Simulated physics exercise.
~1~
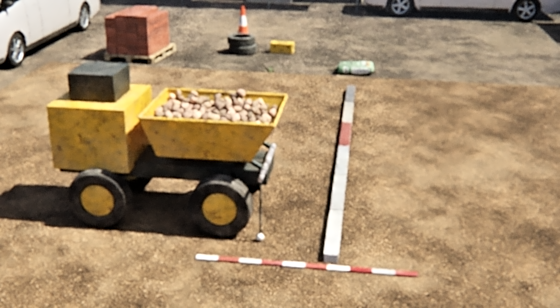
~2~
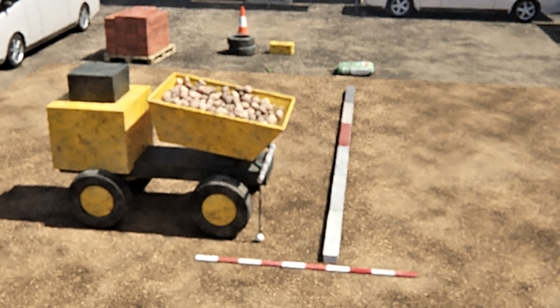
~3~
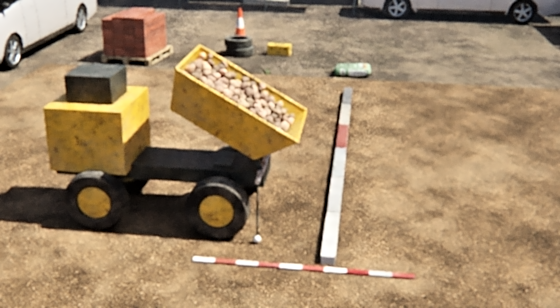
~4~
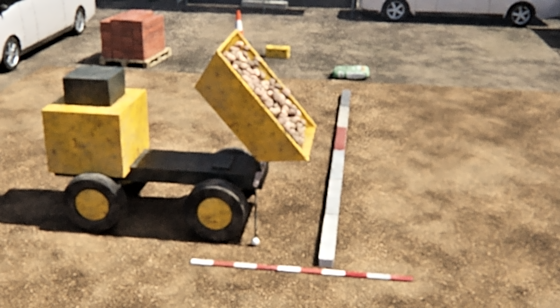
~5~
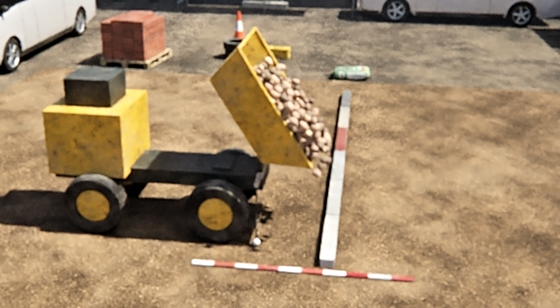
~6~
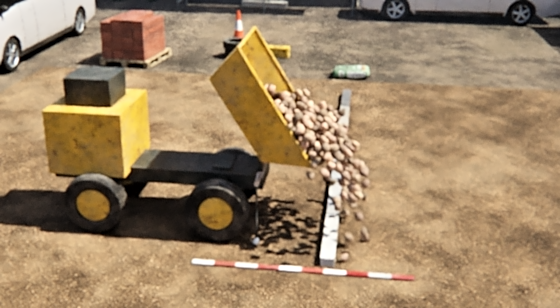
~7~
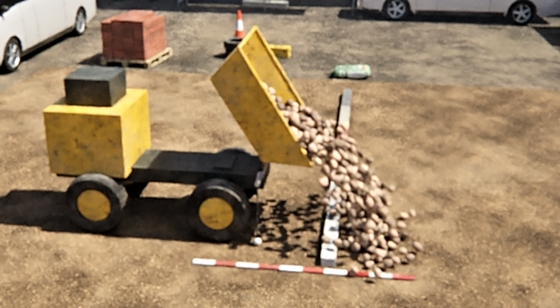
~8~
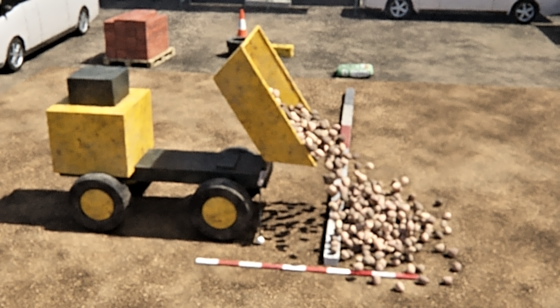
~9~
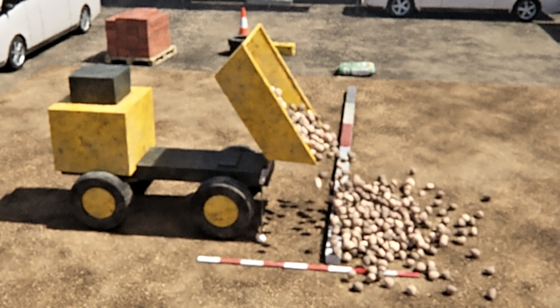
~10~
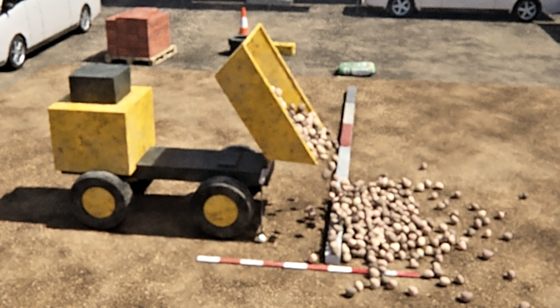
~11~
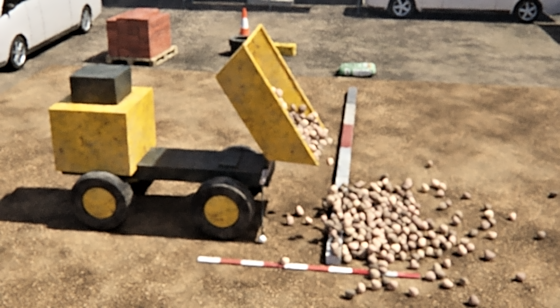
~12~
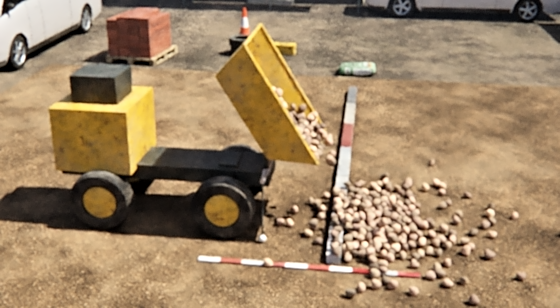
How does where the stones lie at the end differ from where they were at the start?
At the start the stones are all heaped in the yellow body. By the end many lie lower and farther right, mostly in a spread beyond the kerb, with a few on the near side and the rest still in the raised body.
A yellow dumper body tips up and spills cobbles across the kerb, with some staying inside.
